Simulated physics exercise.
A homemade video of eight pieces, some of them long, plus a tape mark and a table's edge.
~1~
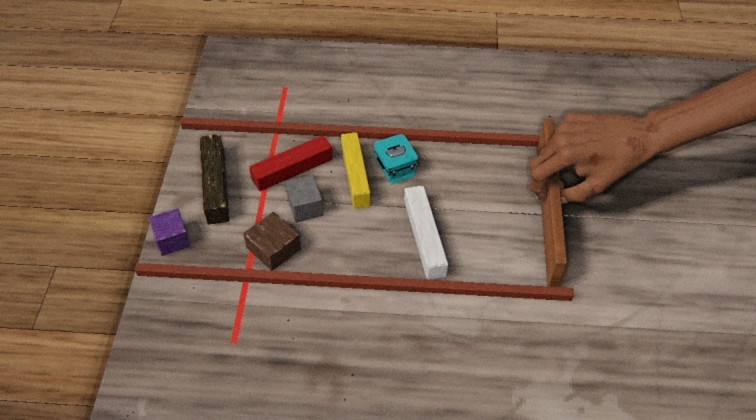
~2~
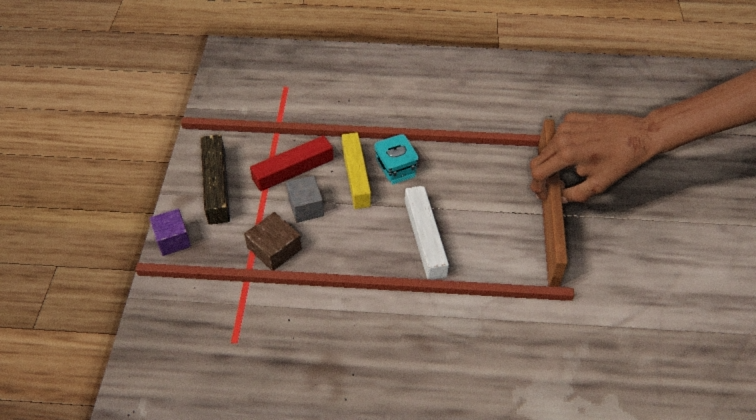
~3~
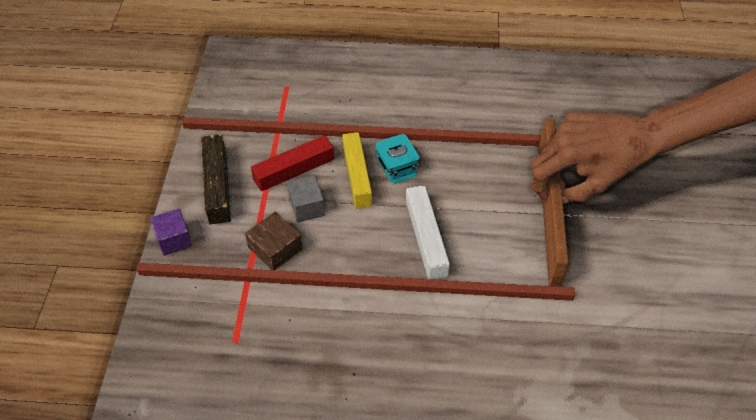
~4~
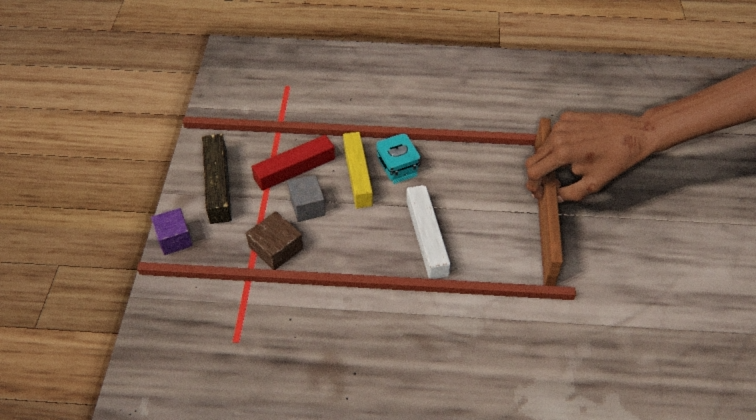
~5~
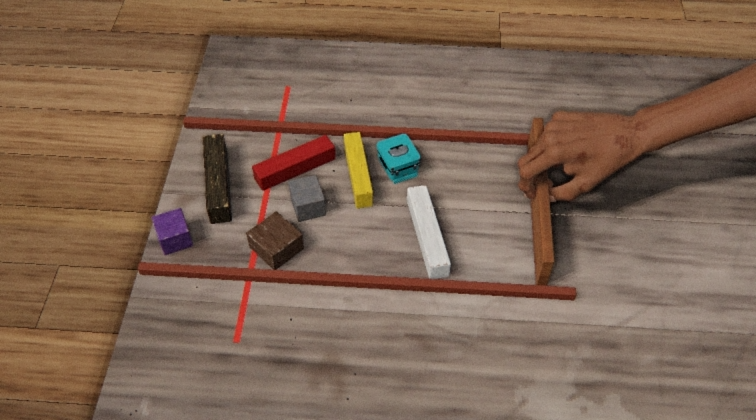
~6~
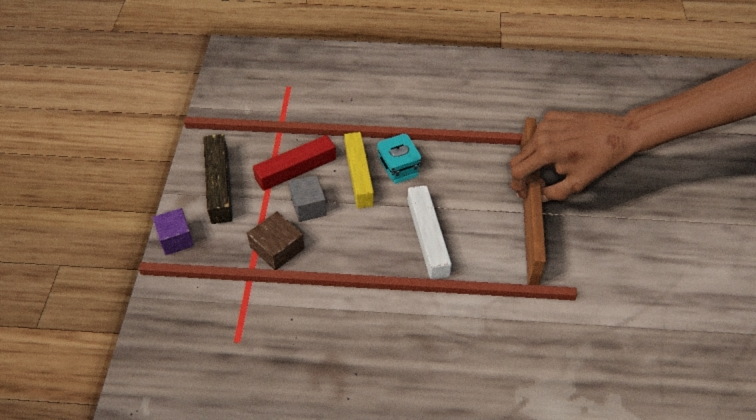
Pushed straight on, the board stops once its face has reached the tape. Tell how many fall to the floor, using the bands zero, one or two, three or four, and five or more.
The push is going to knock off nothing at all.
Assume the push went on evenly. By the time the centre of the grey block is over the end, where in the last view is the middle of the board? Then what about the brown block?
The middle sits near (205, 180) for the first and near (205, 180) for the other.
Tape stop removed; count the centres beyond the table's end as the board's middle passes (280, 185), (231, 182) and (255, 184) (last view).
In that order 0, 2 and 0.
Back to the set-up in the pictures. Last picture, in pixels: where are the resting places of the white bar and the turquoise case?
The one named first is at (250, 220), the next at (259, 146).
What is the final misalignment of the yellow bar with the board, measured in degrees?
Roughly 20° out of line.
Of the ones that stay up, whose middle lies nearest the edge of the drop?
The purple block is the one.
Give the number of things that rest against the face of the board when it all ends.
Count recorded: 2.
Early on, none off yet; purple block at rest near (174, 232); black bar at rest near (218, 178); brown block at rest near (276, 241).
A while later, none off yet; purple block at rest near (174, 232); black bar at rest near (215, 179); brown block at rest near (276, 241).
Finally, the number that fall off is zero.
